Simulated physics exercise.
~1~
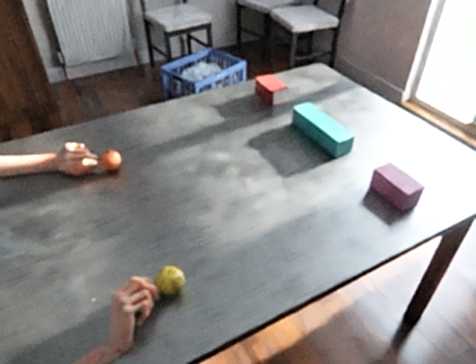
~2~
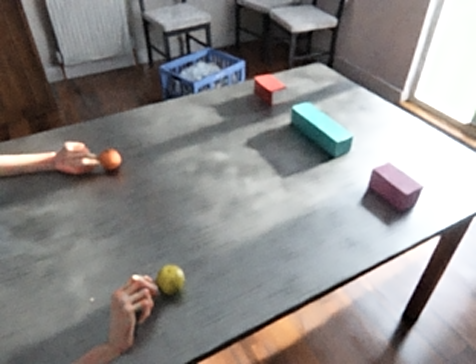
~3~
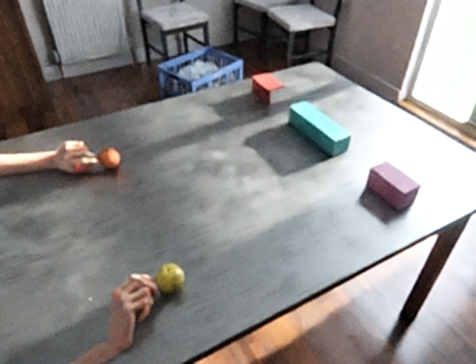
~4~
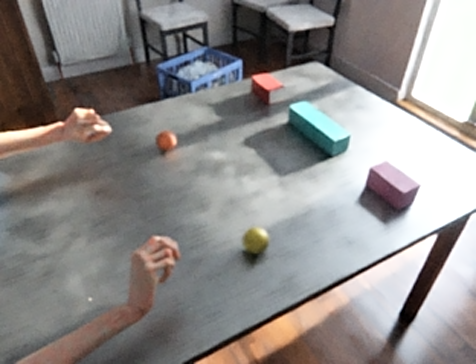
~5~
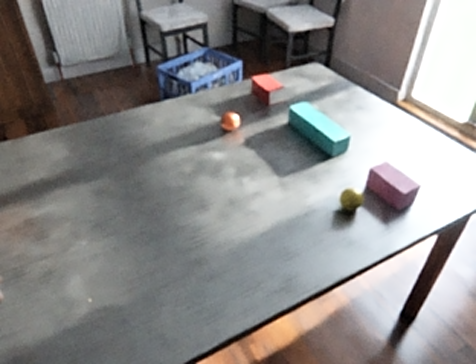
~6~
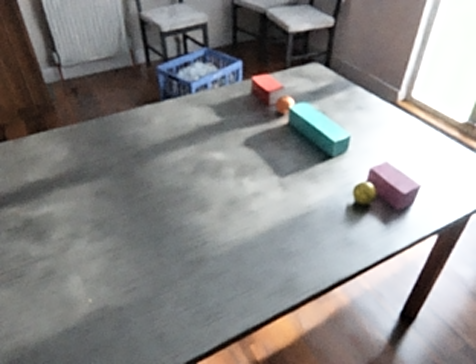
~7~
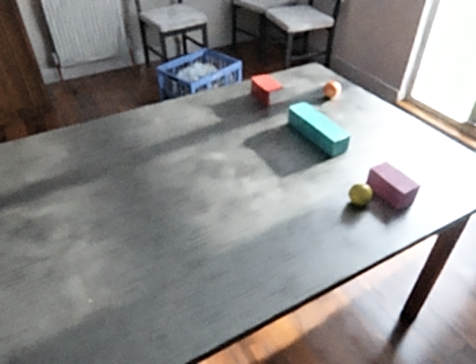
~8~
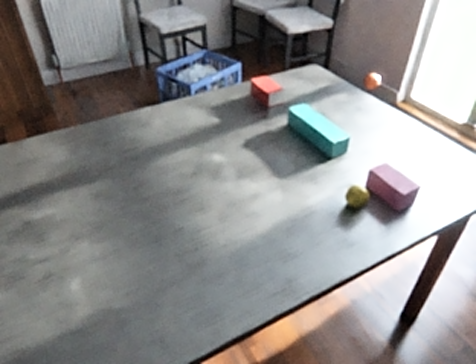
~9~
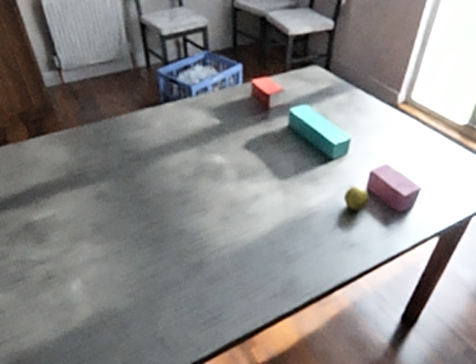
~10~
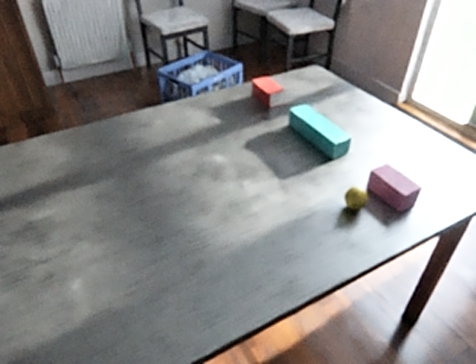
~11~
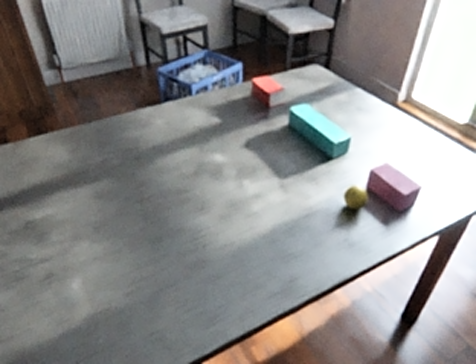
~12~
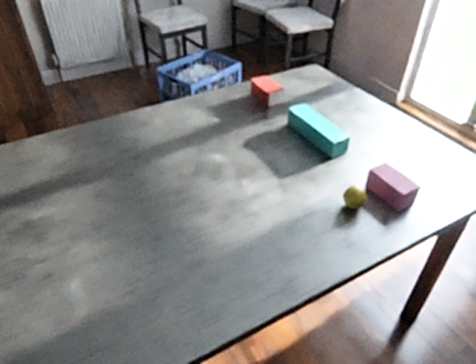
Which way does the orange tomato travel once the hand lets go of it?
The orange tomato rolls to the right, passing between the red and turquoise blocks.
